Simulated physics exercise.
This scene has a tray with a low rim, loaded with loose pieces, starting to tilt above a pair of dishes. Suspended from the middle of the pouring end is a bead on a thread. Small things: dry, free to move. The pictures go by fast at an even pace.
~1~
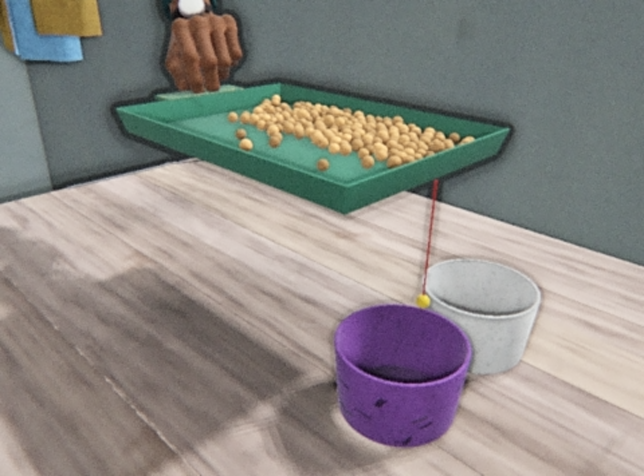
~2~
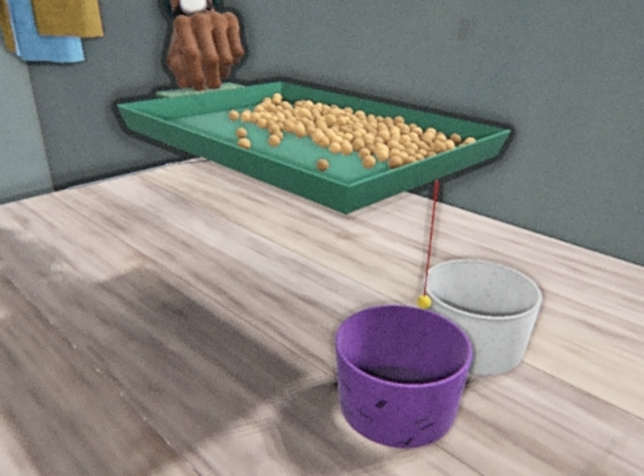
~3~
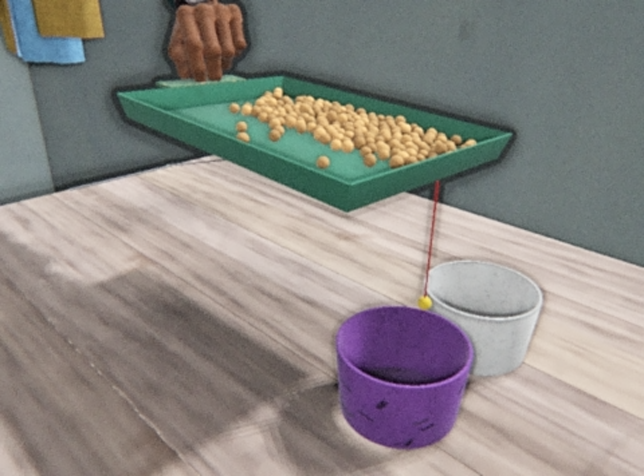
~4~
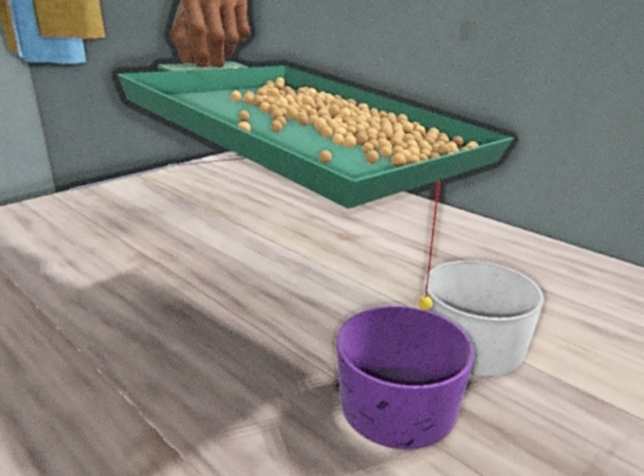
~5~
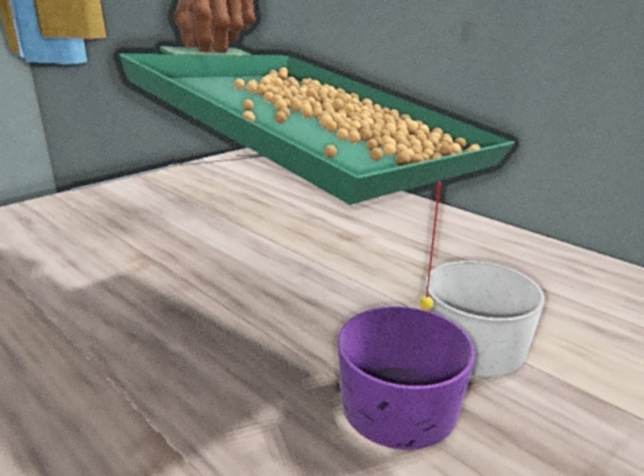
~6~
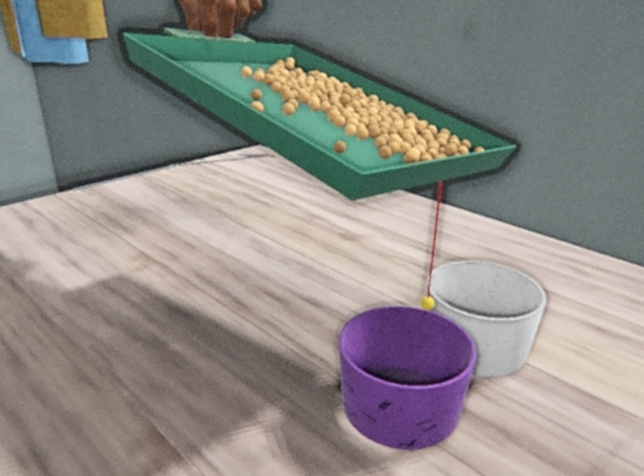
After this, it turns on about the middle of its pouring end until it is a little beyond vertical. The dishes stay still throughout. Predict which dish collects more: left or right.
Right.
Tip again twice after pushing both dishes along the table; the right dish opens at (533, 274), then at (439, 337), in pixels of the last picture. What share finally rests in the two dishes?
Result: 70 % and 0 %.
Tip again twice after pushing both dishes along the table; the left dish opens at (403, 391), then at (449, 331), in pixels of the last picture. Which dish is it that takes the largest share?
On the first go the right-side one comes out on top, and on the second go the right-side one.
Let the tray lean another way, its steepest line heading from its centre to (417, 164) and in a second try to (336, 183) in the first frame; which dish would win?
First the dish on the right, then the left one.
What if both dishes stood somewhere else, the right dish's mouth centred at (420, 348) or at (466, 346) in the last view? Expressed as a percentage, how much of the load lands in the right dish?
Trial 1: 0 percent; trial 2: 0 percent.
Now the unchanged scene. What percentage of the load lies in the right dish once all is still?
It comes to around 80 percent.
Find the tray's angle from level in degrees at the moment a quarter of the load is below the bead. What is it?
75° or so.
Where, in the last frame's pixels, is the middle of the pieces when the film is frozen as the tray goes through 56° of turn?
(447, 122).
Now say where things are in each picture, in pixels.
Corners of the pouring end at (346, 182) and (499, 129), level; middle of the load at (347, 130), round wooden beads; left dish at (455, 400); right dish at (528, 333); bead on its thread at (423, 302), in the first picture.
Corners of the pouring end at (348, 181) and (501, 130), level; middle of the load at (348, 130), in the second picture.
Corners of the pouring end at (350, 180) and (502, 133), tipped barely, lowest at the right corner; middle of the load at (350, 127), in the third picture.
Corners of the pouring end at (353, 176) and (504, 137), tipped a little, lowest at the right corner; middle of the load at (352, 122), in the fourth picture.
Corners of the pouring end at (357, 172) and (505, 141), tipped a little, lowest at the right corner; middle of the load at (356, 117), in the fifth picture.
Corners of the pouring end at (362, 168) and (507, 144), tipped a little, lowest at the right corner; middle of the load at (363, 113), about half on the move; left dish at (460, 402); right dish at (533, 335), in the sixth picture.
Soon after the last picture, tray tipped steeply; nearly all on the tray; a stray few in the air.
A little later, tray tipped right over; a small part on the tray; most in the right dish; a small part outside both; a stray few in the air.
Later still, tray tipped past a quarter turn; most in the right dish; about a quarter outside both.
At rest, tray tipped past a quarter turn; none in the left dish; most in the right dish; about a quarter outside both.
